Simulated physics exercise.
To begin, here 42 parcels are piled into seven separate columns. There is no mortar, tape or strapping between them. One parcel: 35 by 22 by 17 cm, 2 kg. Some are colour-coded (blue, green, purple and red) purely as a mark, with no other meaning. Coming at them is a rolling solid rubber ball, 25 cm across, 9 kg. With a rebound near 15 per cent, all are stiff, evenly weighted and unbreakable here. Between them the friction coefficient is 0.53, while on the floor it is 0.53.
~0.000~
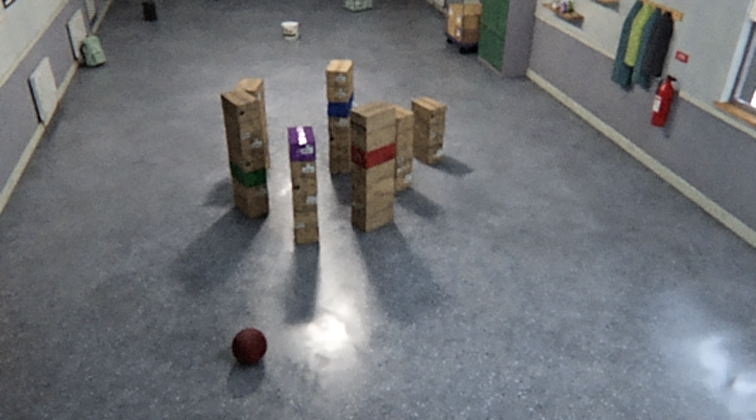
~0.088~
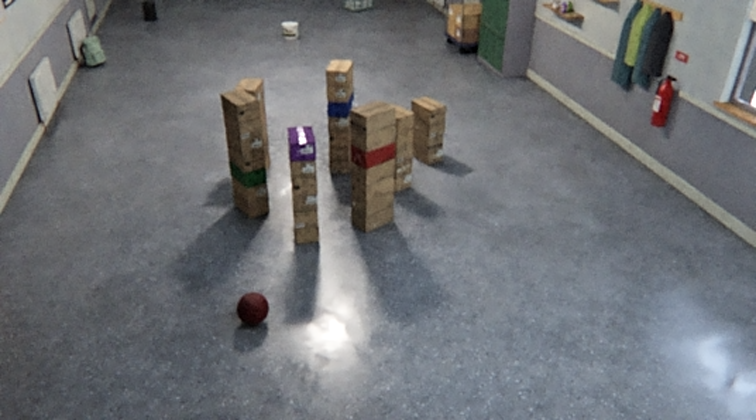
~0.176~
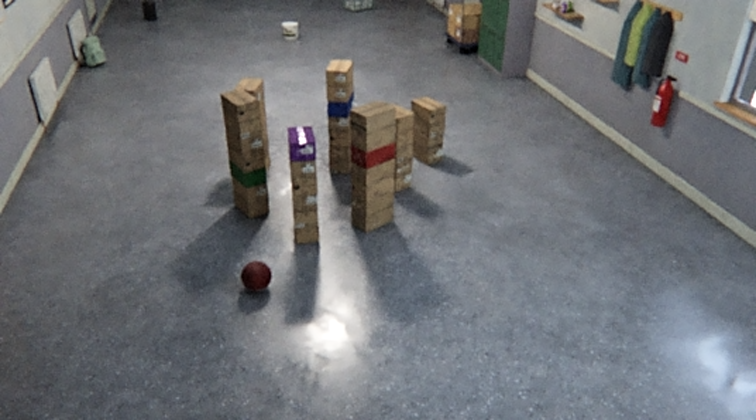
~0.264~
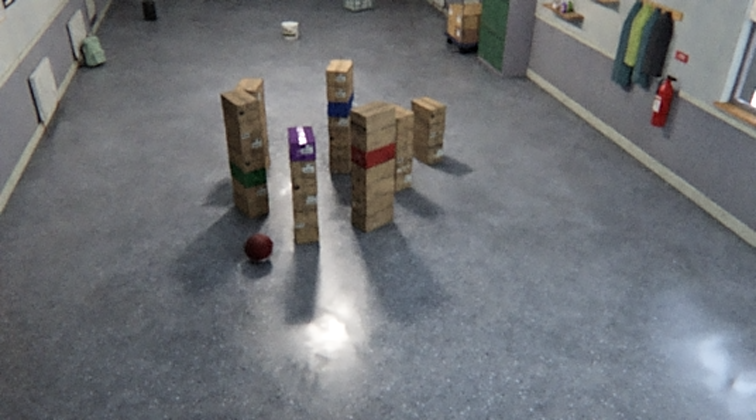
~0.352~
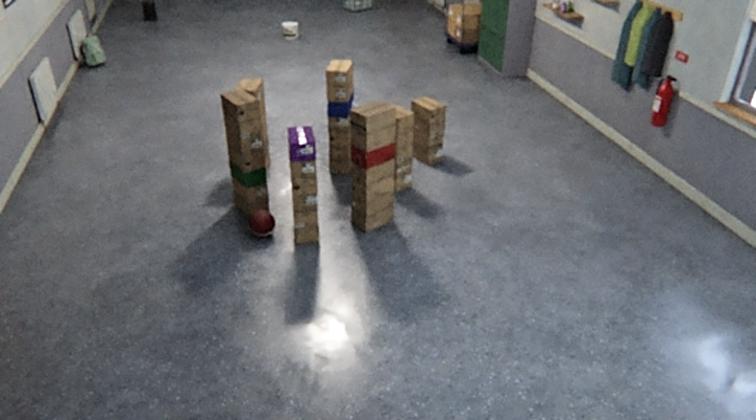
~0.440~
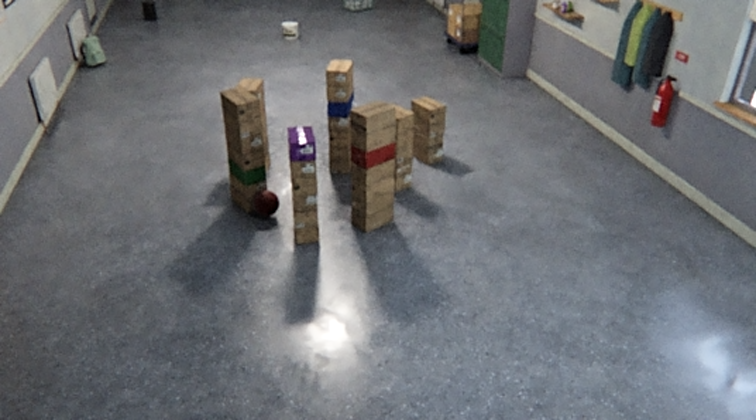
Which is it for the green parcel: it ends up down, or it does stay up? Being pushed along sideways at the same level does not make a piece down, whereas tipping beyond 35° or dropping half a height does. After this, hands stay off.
The green parcel ends up down.
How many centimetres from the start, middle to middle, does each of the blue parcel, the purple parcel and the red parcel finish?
So blue shifts 0 cm, purple shifts 0 cm and red shifts 0 cm.
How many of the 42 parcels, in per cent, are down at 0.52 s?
0 %.
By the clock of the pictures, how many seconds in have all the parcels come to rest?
2.0 s, give or take.
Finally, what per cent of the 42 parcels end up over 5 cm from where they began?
I count 15 % as shifted.
After 0.52 s, ball still moving; none of the 42 parcels down, 7 disturbed; green parcel 8° from how it stood.
After 0.72 s, ball still moving; 2 of the 42 parcels down; green parcel 34° from how it stood.
After 0.96 s, ball still moving; 5 of the 42 parcels down; green parcel 73° from how it stood.
After 1.20 s, ball still moving; 5 of the 42 parcels down; green parcel on its side.
In the end (2.0 s), ball rolling away; 5 of the 42 parcels down; green parcel on its side; purple parcel unmoved; blue parcel unmoved. From the last view, middles, green parcel near (250, 171), purple parcel near (302, 143).
